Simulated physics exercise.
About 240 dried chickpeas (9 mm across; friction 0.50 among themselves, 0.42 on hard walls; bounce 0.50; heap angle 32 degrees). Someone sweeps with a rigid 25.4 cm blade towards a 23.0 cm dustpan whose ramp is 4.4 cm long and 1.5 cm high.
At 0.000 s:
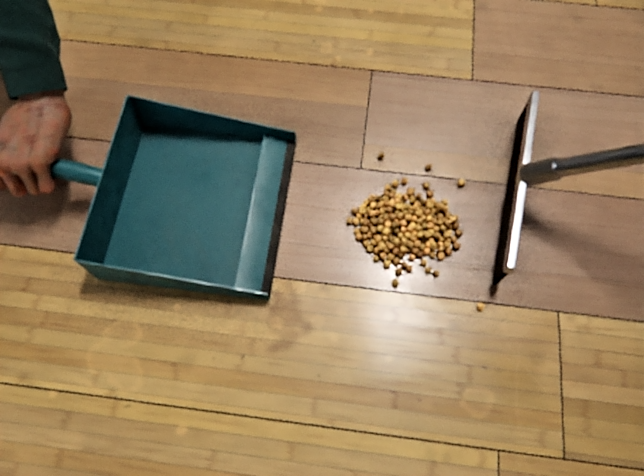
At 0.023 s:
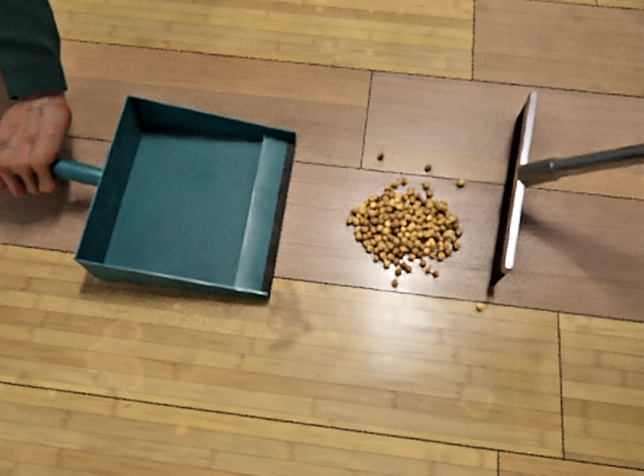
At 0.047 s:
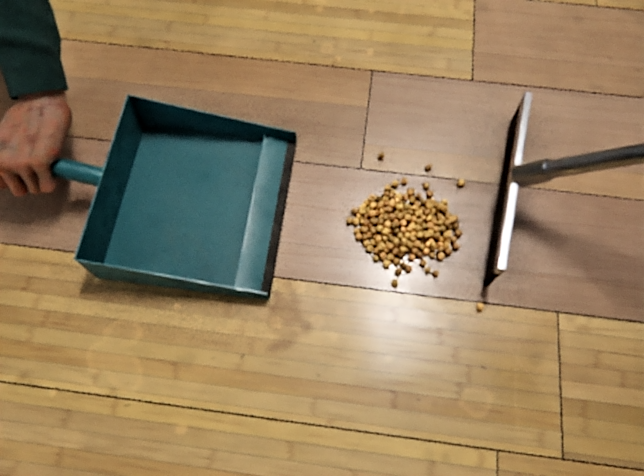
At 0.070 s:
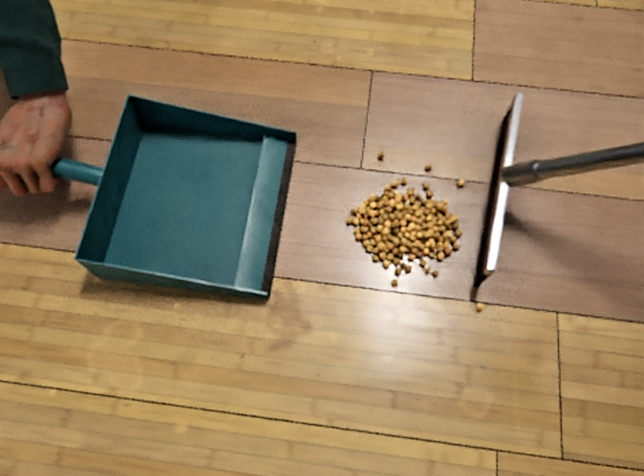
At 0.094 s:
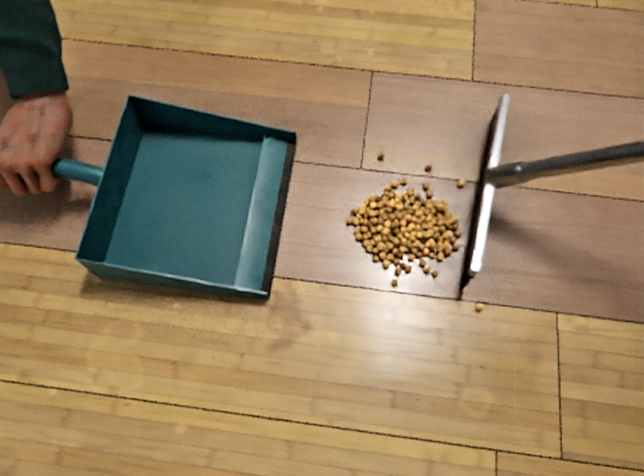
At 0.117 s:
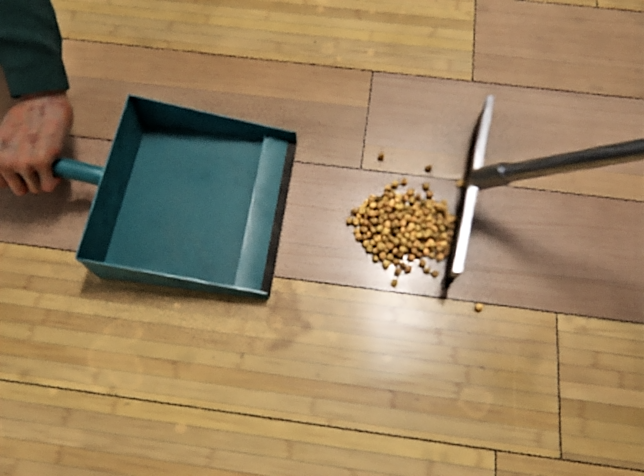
A hand holds a teal dustpan while a blade slides left up to a chickpea pile.
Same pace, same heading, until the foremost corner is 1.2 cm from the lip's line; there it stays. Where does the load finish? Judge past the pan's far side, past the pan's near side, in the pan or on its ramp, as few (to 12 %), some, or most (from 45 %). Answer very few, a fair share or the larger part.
Past the pan's far side: Very few; past the pan's near side: Very few; in the pan or on its ramp: The larger part.
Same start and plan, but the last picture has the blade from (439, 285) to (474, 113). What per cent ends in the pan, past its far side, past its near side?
Pan 60, far 5, near 5.
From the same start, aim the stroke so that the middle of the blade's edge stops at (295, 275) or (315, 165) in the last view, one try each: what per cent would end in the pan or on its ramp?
Some 30 and 50 per cent.
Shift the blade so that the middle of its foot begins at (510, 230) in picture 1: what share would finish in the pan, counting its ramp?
About 50 per cent.
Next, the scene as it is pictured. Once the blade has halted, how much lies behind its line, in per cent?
About 0 per cent.
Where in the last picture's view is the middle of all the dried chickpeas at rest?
Around (276, 214).
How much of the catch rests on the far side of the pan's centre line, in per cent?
About 40 per cent.
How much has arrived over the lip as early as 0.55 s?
About 55 per cent by then.
Then, at 0.24 s, middle of the blade 13 cm from the lip; 0 % over the lip, far side 0 %, near side 0 %.
After 0.33 s, middle of the blade 5 cm from the lip; 5 % over the lip, far side 5 %, near side 5 %.
After 0.55 s, middle of the blade 3 cm from the lip; 55 % over the lip, far side 5 %, near side 5 %.
By 1.1 s all is still; far side 5 %, near side 5 %, pan 50 %, in front of the lip or behind the blade 40 %.
